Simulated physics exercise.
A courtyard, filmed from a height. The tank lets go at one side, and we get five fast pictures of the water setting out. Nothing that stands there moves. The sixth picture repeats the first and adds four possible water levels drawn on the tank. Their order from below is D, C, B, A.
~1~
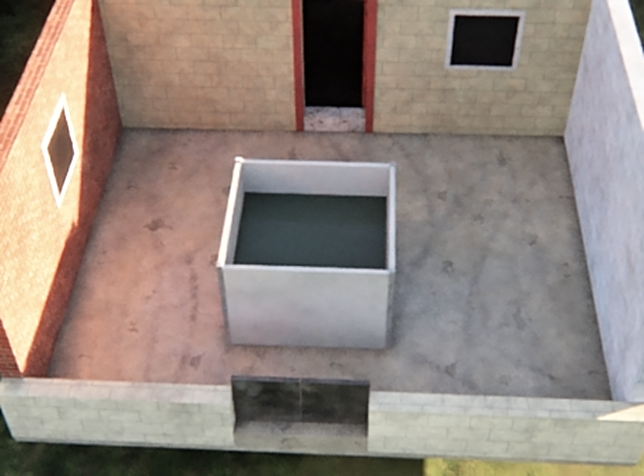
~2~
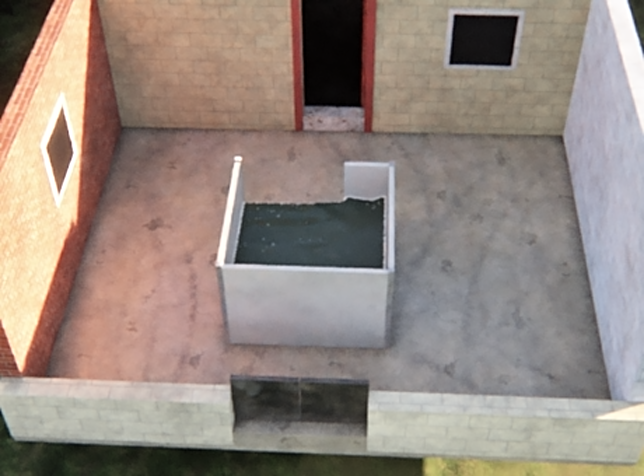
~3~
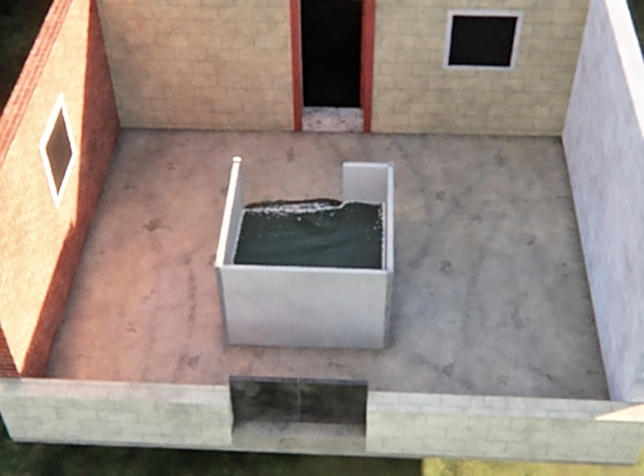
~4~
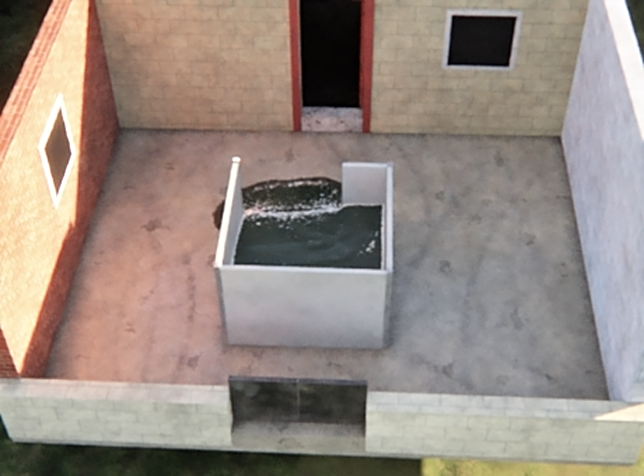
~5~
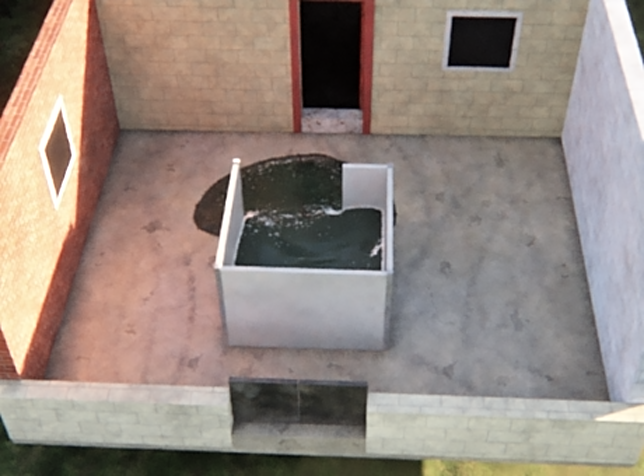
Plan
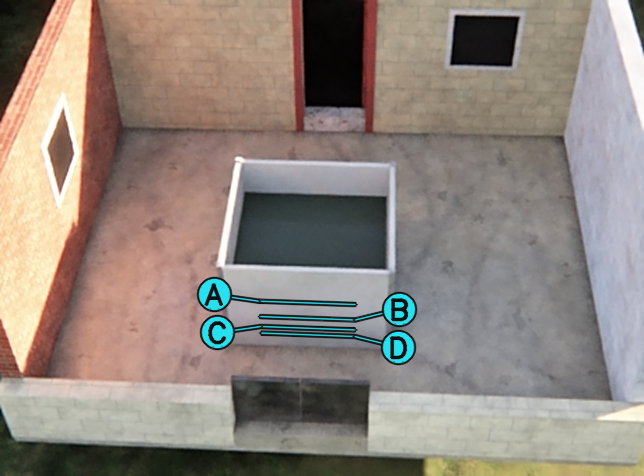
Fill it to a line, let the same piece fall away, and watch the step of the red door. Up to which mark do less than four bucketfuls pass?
Use mark B.
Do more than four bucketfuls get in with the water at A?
Yes, that goes wrong.
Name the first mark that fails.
Mark A.
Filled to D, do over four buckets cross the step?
No, not at all.
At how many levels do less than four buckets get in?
Three.
On the marked copy, A at (306, 302); B at (307, 318); C at (307, 328); D at (307, 334); from the bottom up D, C, B, A.
With A, about 10 bucketfuls get in.
With B, a splash gets over, under a bucket.
With C, nothing gets over.
With D, nothing gets over.
